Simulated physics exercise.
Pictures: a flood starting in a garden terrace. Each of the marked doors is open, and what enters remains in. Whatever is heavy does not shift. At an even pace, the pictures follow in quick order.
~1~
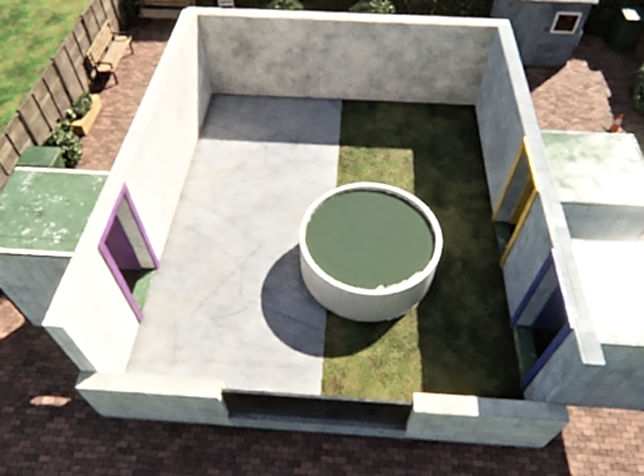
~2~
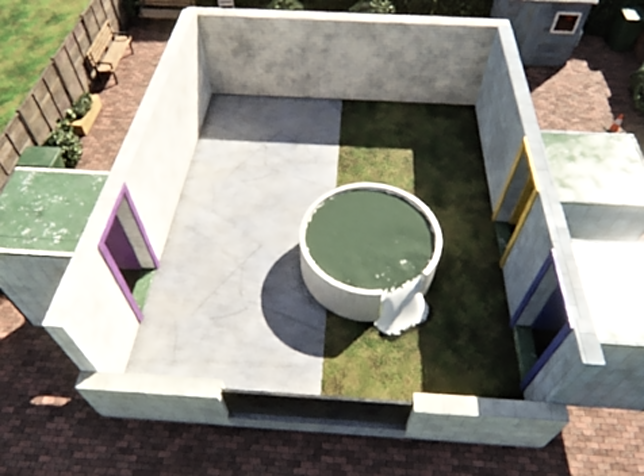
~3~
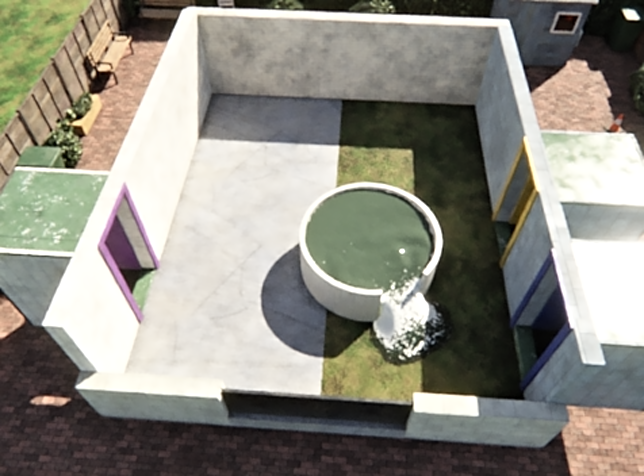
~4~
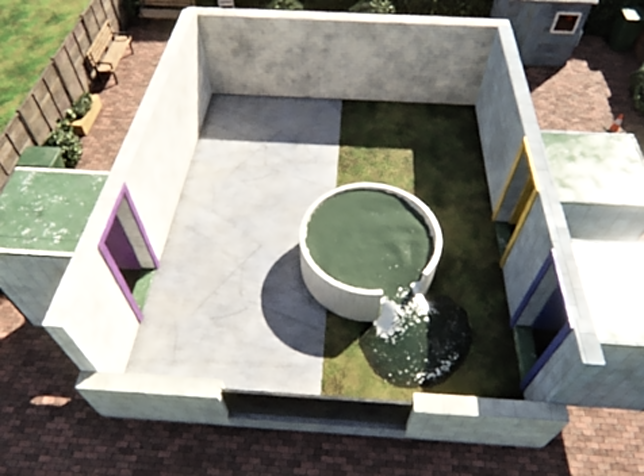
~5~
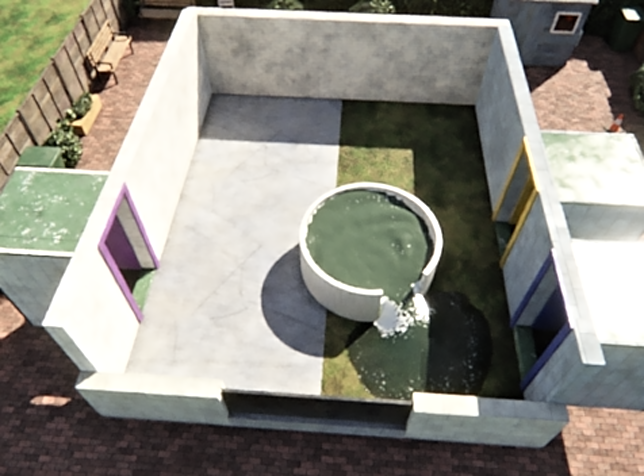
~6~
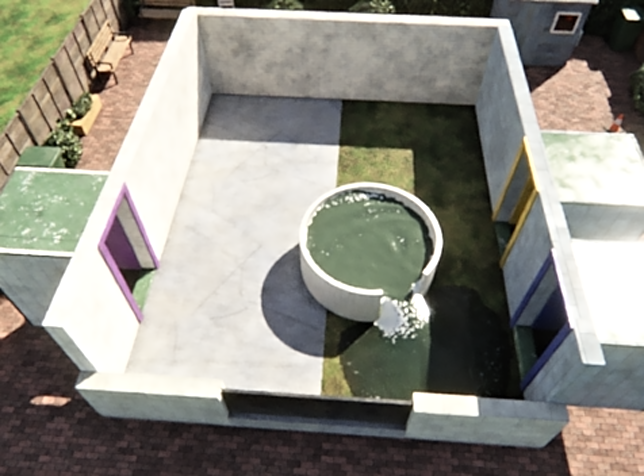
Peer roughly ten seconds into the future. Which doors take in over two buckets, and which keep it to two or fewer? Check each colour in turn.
The purple door takes in over two; the blue door takes in over two; the yellow door takes in over two.
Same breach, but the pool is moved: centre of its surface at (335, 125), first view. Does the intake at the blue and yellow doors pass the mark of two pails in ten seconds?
Result - blue door: Falls short; yellow door: Overshoots.
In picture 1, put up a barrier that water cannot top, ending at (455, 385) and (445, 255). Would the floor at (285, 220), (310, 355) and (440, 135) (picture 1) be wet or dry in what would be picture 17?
Reading the points as listed, I get left untouched, then deluged, then left untouched.
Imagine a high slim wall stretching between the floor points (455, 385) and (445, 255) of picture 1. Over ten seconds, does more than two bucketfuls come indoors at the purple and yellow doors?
As for those two, the purple one overshoots and the yellow one overshoots.
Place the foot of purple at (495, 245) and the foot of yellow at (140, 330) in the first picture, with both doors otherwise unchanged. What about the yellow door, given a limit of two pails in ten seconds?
Note: Yellow lets too much through.
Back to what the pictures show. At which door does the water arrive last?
My answer is the purple-painted one.
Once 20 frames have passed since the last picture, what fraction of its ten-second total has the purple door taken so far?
My estimate: Close to 0 per cent.
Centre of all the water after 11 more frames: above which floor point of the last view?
About (394, 303) in the last view.
A moment on, water covers 15 % of the floor; the purple door not reached, the blue door wet at the sill, nothing in, the yellow door not reached.
Next, water covers 20 % of the floor; the purple door not reached, the blue door over two buckets in, the yellow door not reached.
Then, water covers 35 % of the floor; the purple door not reached, the blue door far over two buckets in, the yellow door under two buckets in.
Later, water covers 60 % of the floor; the purple door under two buckets in, the blue door far over two buckets in, the yellow door under two buckets in.
In the end, water covers 95 % of the floor; the purple door over two buckets in, the blue door far over two buckets in, the yellow door over two buckets in.
